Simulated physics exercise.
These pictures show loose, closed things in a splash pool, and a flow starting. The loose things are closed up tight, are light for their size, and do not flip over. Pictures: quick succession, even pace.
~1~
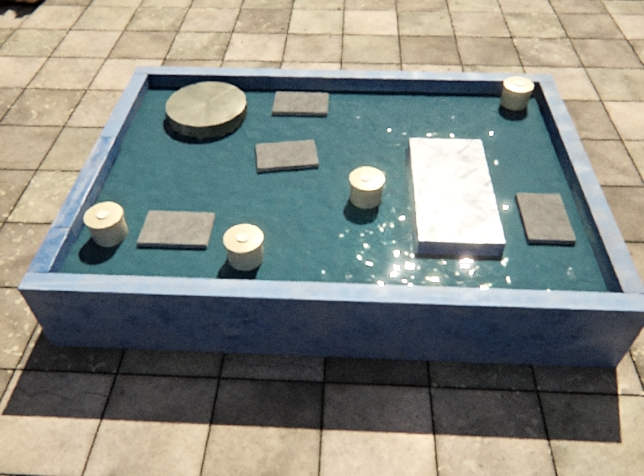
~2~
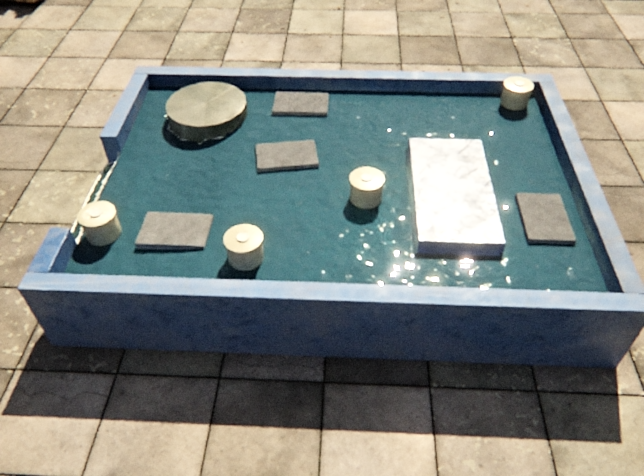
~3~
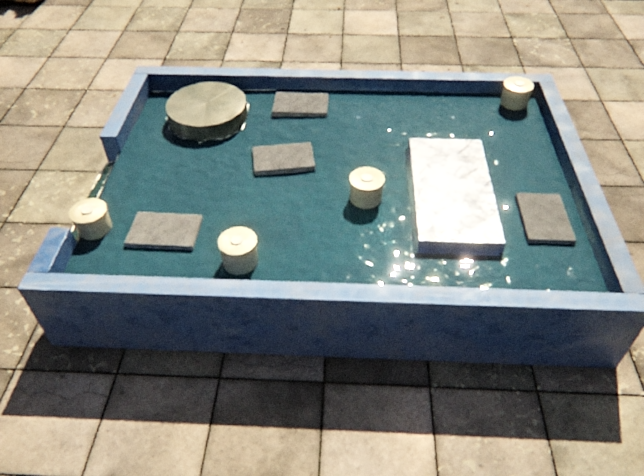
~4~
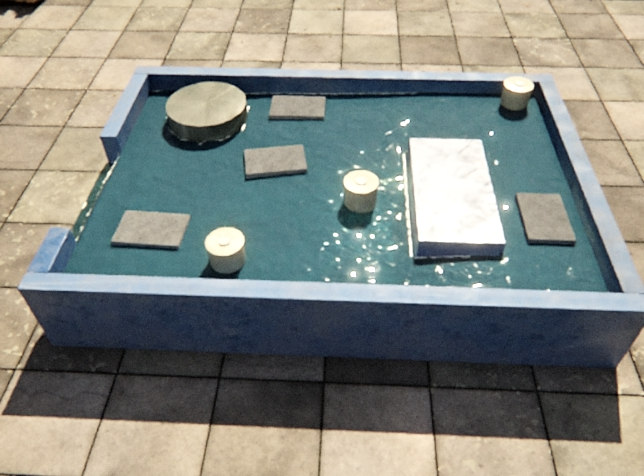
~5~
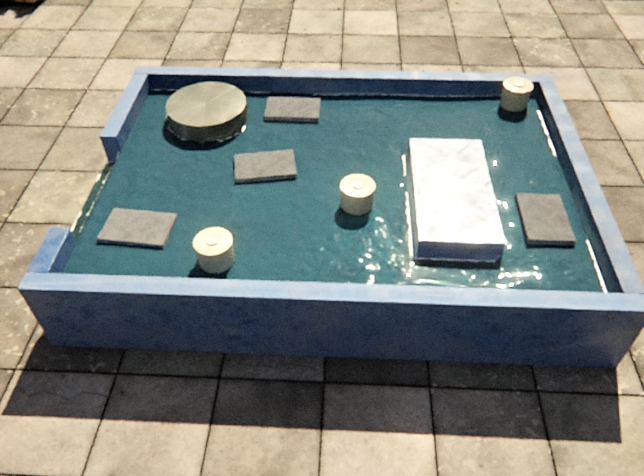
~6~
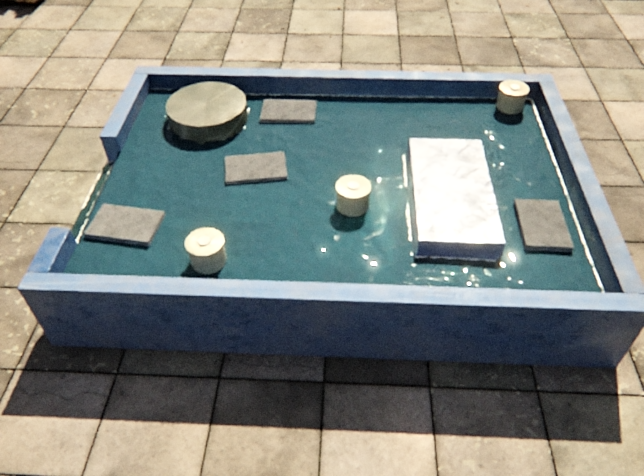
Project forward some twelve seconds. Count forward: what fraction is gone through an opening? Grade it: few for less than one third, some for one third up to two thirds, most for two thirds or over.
Grade: Some.
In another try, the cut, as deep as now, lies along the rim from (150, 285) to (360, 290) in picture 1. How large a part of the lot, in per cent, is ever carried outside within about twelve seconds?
That comes out at 20 in a hundred.
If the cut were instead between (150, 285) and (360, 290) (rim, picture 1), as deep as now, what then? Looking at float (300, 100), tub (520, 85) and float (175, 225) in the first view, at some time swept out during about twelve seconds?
My answer, each in turn: Not lost, not lost, lost.
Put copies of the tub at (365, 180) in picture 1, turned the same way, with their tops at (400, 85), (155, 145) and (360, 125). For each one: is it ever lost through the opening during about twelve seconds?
Going through them one by one: Remained / escaped / remained.
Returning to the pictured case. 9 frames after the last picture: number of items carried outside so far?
That makes 2.
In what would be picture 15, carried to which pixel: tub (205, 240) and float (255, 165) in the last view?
Expect the tops close to (141, 239) and (186, 182).
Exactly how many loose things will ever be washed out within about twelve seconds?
3.
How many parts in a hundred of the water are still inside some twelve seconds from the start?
My figure is 66 per cent.
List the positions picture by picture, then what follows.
The first picture shows a float at (177, 227) floats; a float at (287, 154) floats; 0 of 8 have shifted.
The second picture shows a float at (175, 229), afloat; a float at (287, 154) floats; 1 of 8 have shifted.
The third picture shows a float at (164, 229) floats, close to its start; a float at (283, 156) floats; 2 of 8 have shifted.
The fourth picture shows a float at (151, 228) floats, close to its start; a float at (275, 159) floats, close to its start; 4 of 8 have shifted.
The fifth picture shows a float at (137, 226), afloat, close to its start; a float at (265, 164) floats, close to its start; 6 of 8 have shifted.
The sixth picture shows a float at (125, 222), afloat, a stride from its start; a float at (256, 166), afloat, close to its start; 6 of 8 have shifted.
A moment on, 1 of 8 are out; 7 afloat.
Next, 2 of 8 are out; 6 afloat.
Later, 2 of 8 are out; 6 afloat.
In the end, 3 of 8 are out; 5 afloat.
